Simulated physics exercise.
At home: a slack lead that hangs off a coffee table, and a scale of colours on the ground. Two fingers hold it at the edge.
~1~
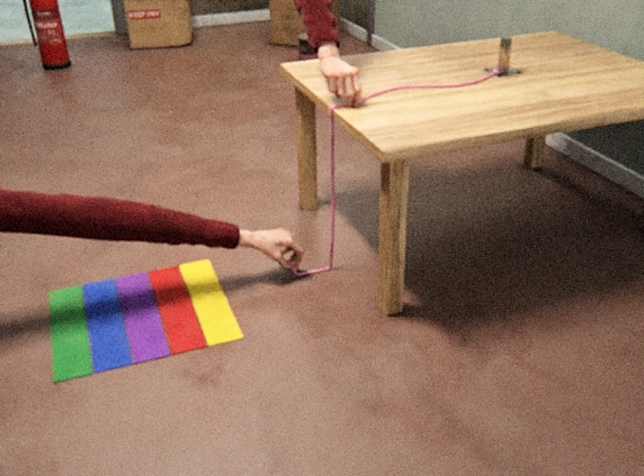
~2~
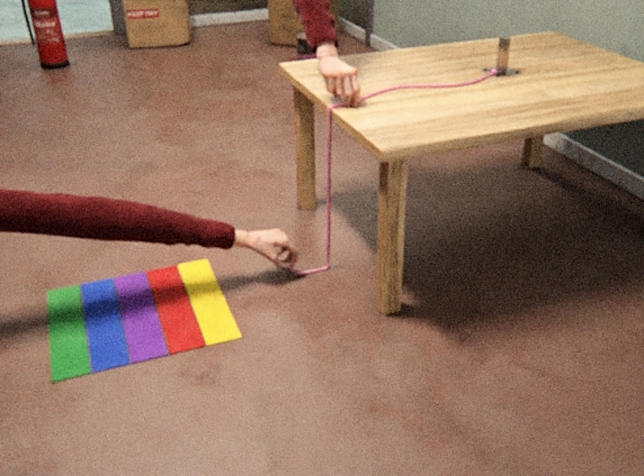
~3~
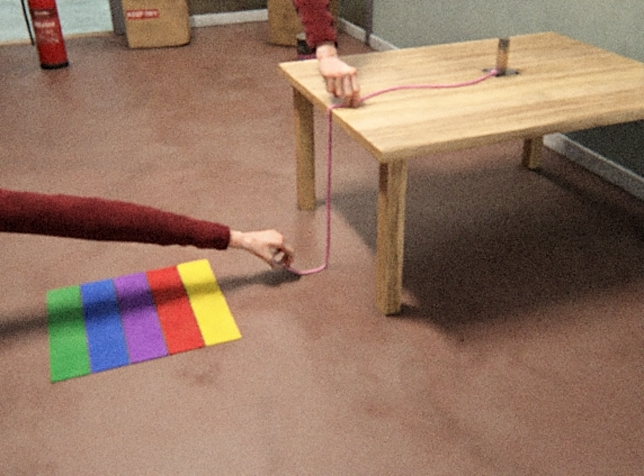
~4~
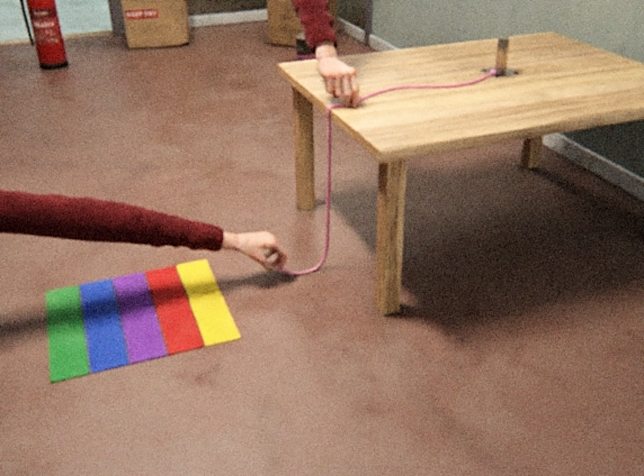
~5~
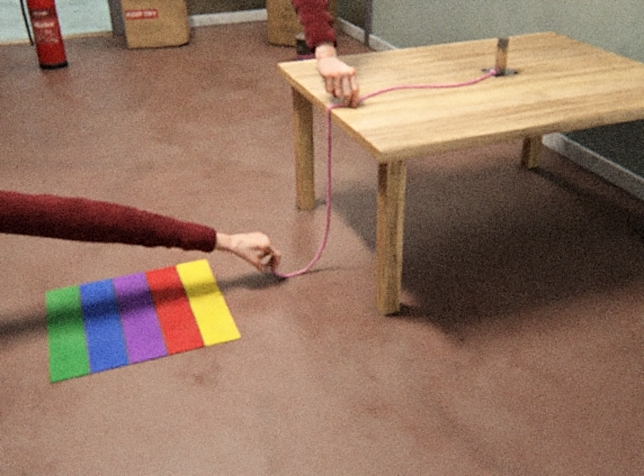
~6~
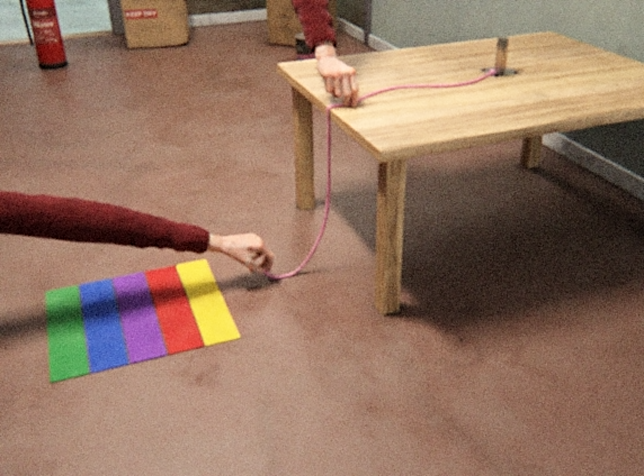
A hand slowly draws the end of a pink cord left across the floor.
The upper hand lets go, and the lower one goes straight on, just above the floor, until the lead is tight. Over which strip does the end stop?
The end stops over the red strip.
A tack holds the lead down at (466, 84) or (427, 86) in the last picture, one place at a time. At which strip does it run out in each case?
Try by try: Red; red.
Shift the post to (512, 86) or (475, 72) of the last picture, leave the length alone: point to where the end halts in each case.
Near (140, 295) and (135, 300).
Soon after, end near (231, 277); short of the strips.
Then, end near (189, 286); over yellow.
At full stretch, end near (165, 291); over red. It gets as far as the red strip.
